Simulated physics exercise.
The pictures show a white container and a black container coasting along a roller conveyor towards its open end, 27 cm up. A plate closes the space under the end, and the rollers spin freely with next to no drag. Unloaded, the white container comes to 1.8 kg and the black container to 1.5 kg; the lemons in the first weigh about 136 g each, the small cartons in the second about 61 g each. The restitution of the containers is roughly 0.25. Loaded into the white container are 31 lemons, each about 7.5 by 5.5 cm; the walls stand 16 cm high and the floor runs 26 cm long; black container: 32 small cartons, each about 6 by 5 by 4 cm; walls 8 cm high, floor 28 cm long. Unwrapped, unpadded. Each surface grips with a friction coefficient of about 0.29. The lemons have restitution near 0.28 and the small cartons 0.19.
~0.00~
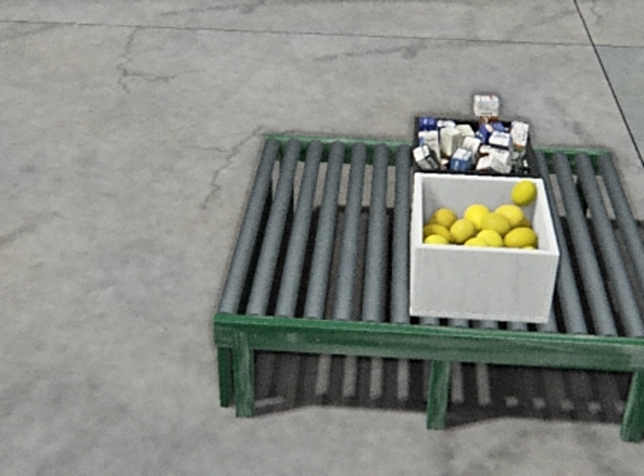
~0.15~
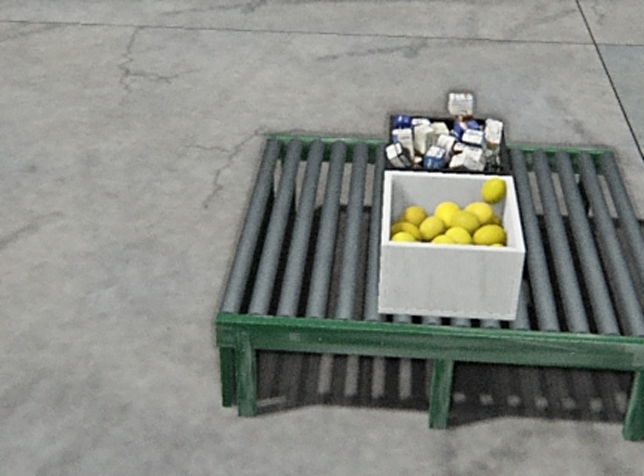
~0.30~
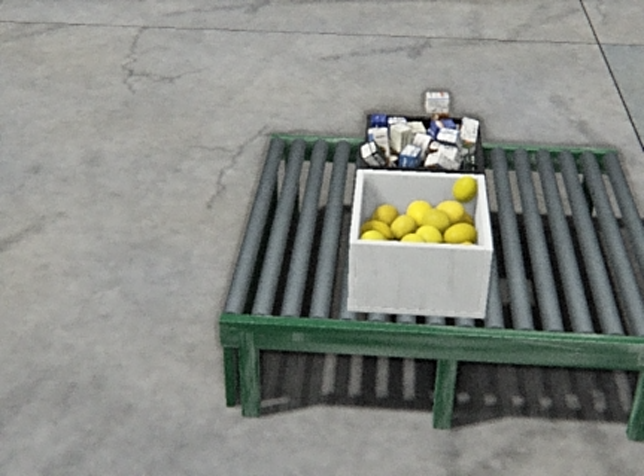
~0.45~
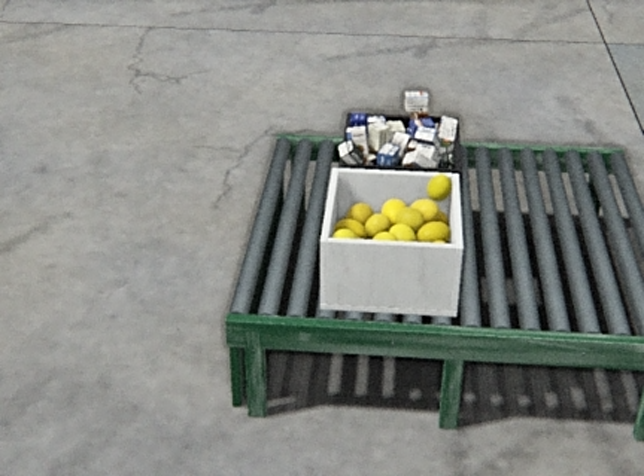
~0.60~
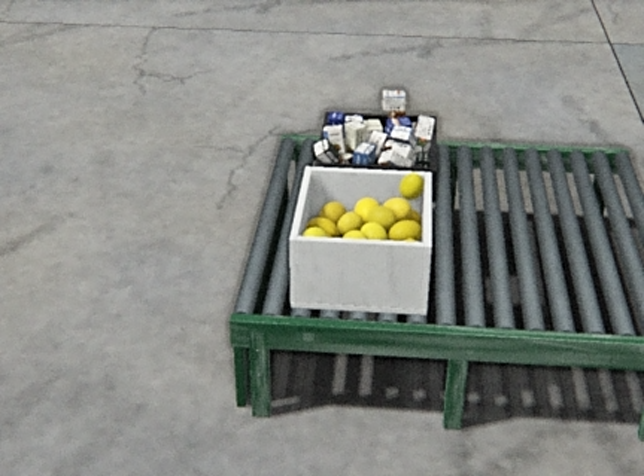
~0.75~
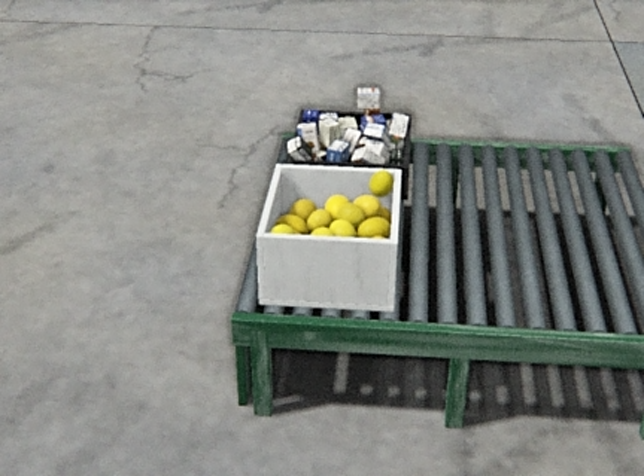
A white container of lemons and a black container of small cartons slide left along rollers.
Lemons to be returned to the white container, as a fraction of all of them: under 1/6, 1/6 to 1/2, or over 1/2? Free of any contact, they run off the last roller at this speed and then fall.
Over 1/2.
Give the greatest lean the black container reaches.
Peak lean: Roughly 55°.
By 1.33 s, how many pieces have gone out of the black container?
At that moment the black container count out stands near 0.
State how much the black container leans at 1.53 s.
Lean: Around 55°.
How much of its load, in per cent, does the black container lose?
For the black container, 30 percent.
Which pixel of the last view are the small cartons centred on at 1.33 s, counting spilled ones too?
Middle approx. (252, 146).
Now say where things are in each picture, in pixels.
In the first picture (each is followed by its nearest rim corner in this view, unless another is named; the camera pans a little), white container, (552, 252); black container (by its farthest rim corner), (420, 118); 41 cm short of the edge; none out.
White container, (518, 250); black container, (395, 116); 34 cm short of the edge, in the second picture.
White container, (486, 248); black container, (372, 115); 27 cm short of the edge, in the third picture.
White container, (456, 246); black container, (352, 114); 19 cm short of the edge, in the fourth picture.
White container, (425, 244); black container, (330, 113); 12 cm short of the edge, in the fifth picture.
White container, (391, 241); black container, (306, 111); 5 cm short of the edge; none out, in the sixth picture.
After 0.85 s, the overhang begins.
After 1.33 s, the white container leans 15° with 0 of 31 out and the black container leans 9° with 0 of 32 out.
After 1.53 s, the white container leans 65° with 0 of 31 out and the black container leans 54° with 3 of 32 out.
After 1.88 s, the white container has gone over with 14 of 31 out and the black container leans 47° with 10 of 32 out.
When it is over (at 2.13 s), the white container has gone over with 20 of 31 out and the black container leans 47° with 9 of 32 out. Asked share, 20 of 31, 65 per cent.
